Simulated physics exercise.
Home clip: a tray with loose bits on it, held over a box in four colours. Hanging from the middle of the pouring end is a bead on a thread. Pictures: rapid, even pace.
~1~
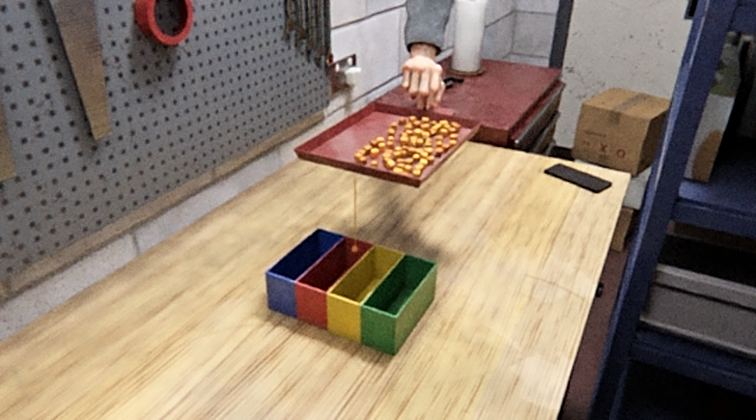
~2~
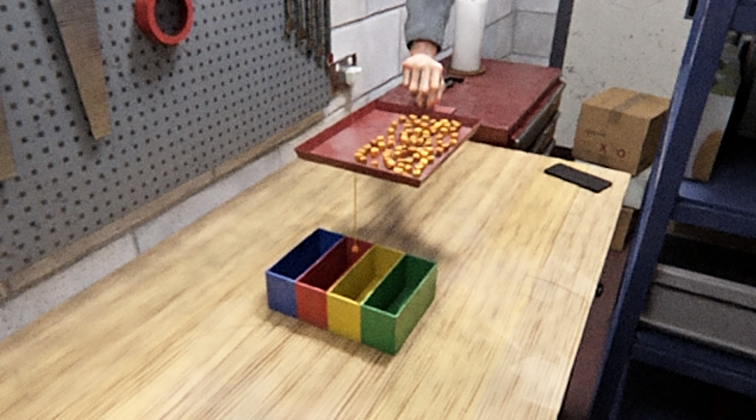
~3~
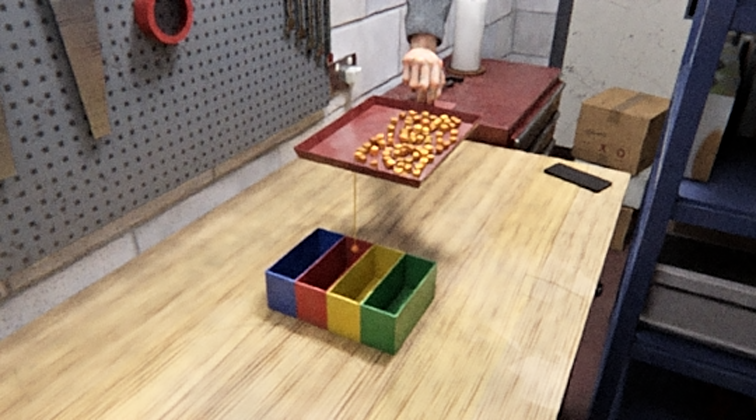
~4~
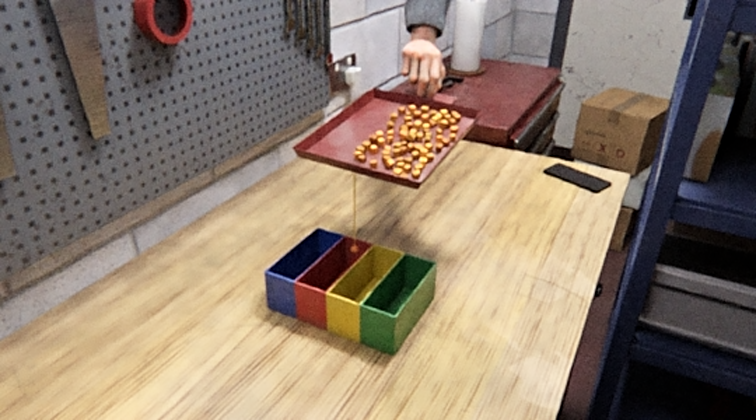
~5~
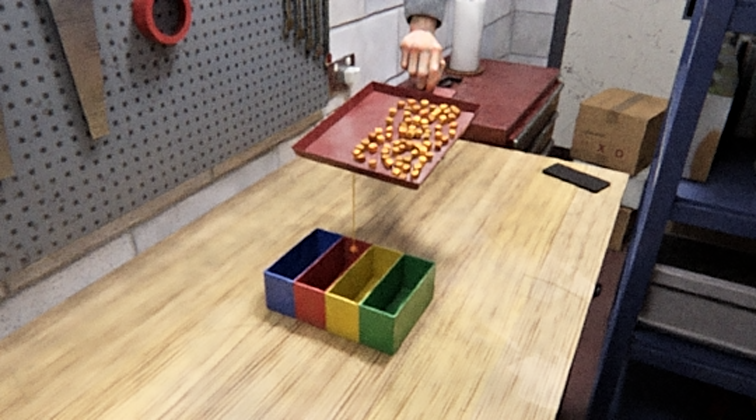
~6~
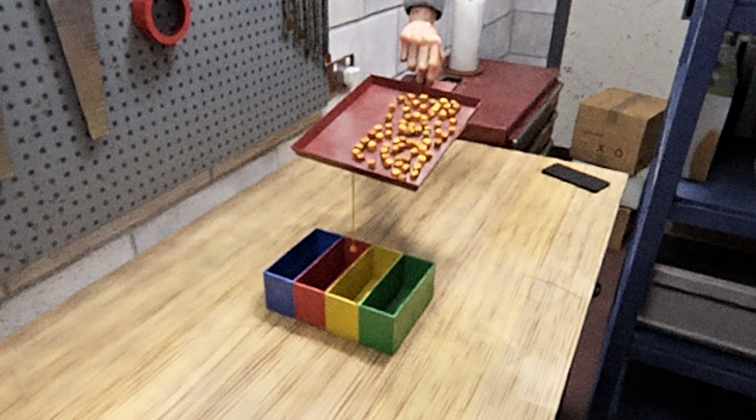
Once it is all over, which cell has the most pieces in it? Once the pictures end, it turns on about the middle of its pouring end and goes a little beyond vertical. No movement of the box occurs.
The green cell.
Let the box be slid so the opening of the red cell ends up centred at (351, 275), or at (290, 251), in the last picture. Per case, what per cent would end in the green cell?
First try: Roughly 50 per cent; second try: Roughly 10 per cent.
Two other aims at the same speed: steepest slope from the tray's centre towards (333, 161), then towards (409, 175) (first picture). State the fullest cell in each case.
The blue one, then the cell in green.
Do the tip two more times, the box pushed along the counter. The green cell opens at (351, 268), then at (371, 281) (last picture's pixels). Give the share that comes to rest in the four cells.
Roughly 10 per cent, then roughly 30 per cent.
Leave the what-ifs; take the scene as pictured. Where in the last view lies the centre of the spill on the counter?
The centre sits near (463, 350).
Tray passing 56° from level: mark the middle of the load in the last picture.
The middle of the pieces sits at roughly (402, 156).
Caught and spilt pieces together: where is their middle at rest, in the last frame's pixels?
Close to (390, 326) in the last view.
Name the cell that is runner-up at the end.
Yellow.
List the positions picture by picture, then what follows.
Corners of the pouring end at (299, 149) and (419, 177), level; middle of the load at (411, 143), croutons; bead on its thread at (355, 250); blue cell at (281, 292); red cell at (312, 303); yellow cell at (344, 314); green cell at (378, 327), in the first picture.
Corners of the pouring end at (299, 148) and (419, 177), level; middle of the load at (411, 142), in the second picture.
Corners of the pouring end at (299, 147) and (419, 177), tipped barely, lowest at the right corner; middle of the load at (411, 140), in the third picture.
Corners of the pouring end at (298, 147) and (418, 179), tipped a little, lowest at the right corner; middle of the load at (411, 137), in the fourth picture.
Corners of the pouring end at (297, 146) and (417, 180), tipped a little, lowest at the right corner; middle of the load at (410, 134), in the fifth picture.
Corners of the pouring end at (296, 146) and (417, 182), tipped a little, lowest at the right corner; middle of the load at (410, 131); blue cell at (279, 292); red cell at (310, 303); yellow cell at (342, 314); green cell at (376, 327), in the sixth picture.
Soon after the last picture, tray tipped steeply; all on the tray.
A little later, tray tipped right over; nearly all on the tray; a stray few in the green cell; a stray few falling or outside the box.
Later still, tray tipped past a quarter turn; about half in the green cell; about a quarter in the yellow cell; about a quarter falling or outside the box.
At rest, tray tipped past a quarter turn; about half in the green cell; about a quarter in the yellow cell; none in the red cell; none in the blue cell; about a quarter outside the box.
